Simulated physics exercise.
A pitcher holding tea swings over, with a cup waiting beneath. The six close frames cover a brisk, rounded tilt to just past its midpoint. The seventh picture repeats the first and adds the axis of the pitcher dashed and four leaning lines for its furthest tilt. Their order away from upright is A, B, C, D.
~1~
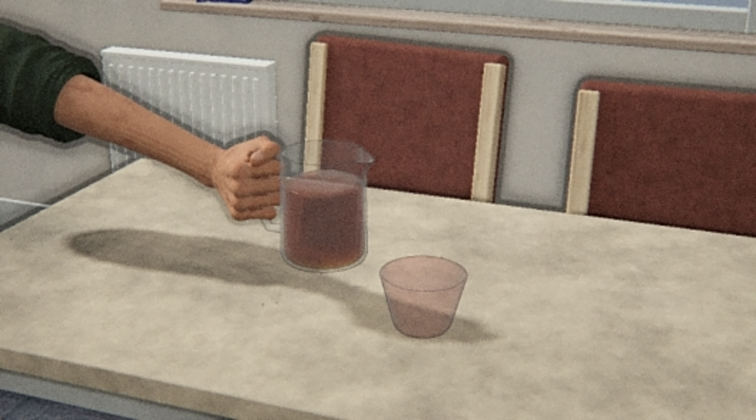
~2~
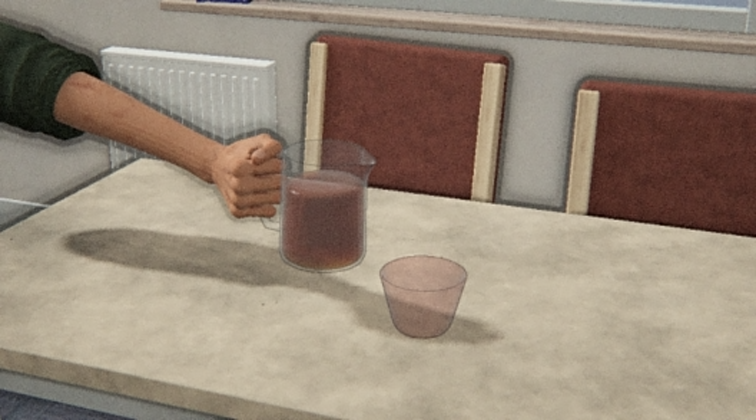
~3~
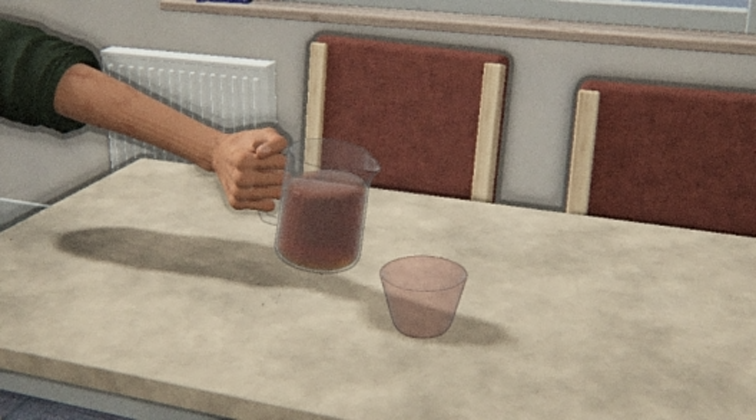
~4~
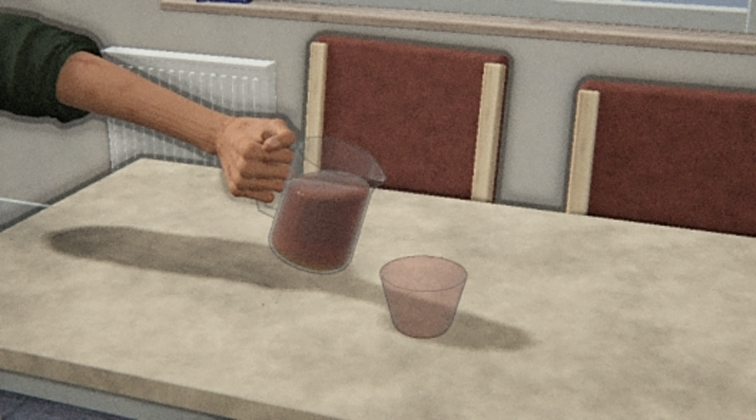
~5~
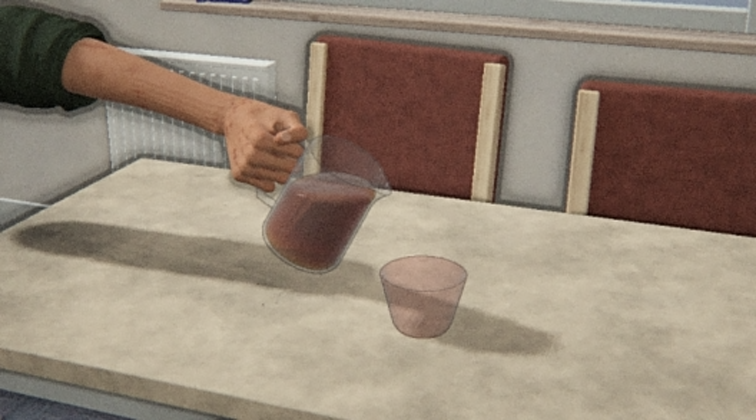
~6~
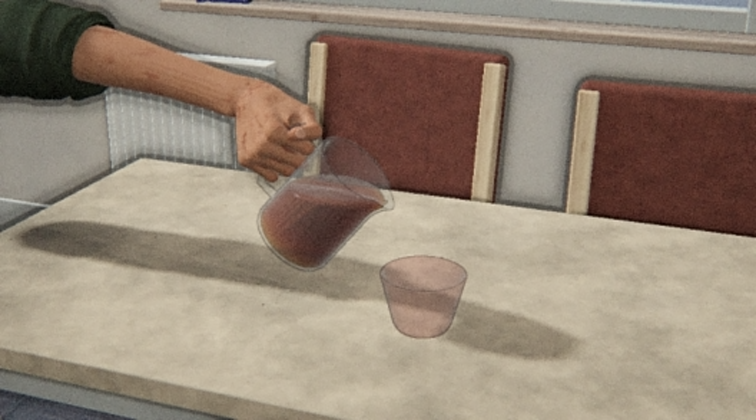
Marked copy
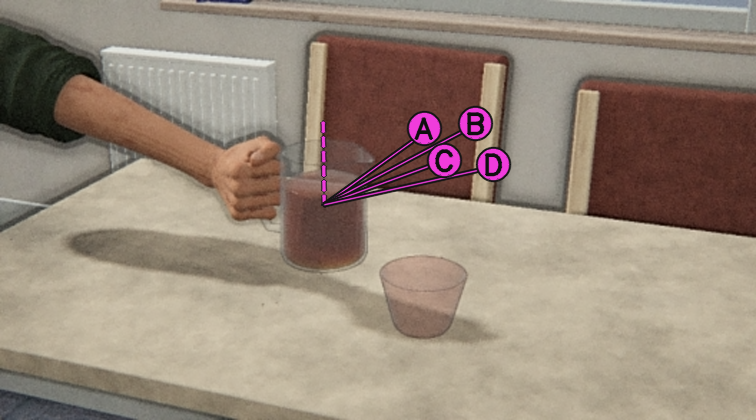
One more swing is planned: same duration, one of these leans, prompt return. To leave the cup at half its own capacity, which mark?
Tilt C.
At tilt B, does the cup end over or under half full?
Under half.
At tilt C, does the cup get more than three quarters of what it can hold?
No, less.
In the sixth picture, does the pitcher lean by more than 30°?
Yes, it does.
On the marked copy, A at (412, 140); B at (460, 132); C at (427, 166); D at (477, 170).
With A, the cup ends with about 17 % of what it can hold.
With B, the cup ends with about 32 % of what it can hold.
With C, the cup ends with about 50 % of what it can hold.
With D, the cup ends with about 70 % of what it can hold; 4 % of the tea is spilt.
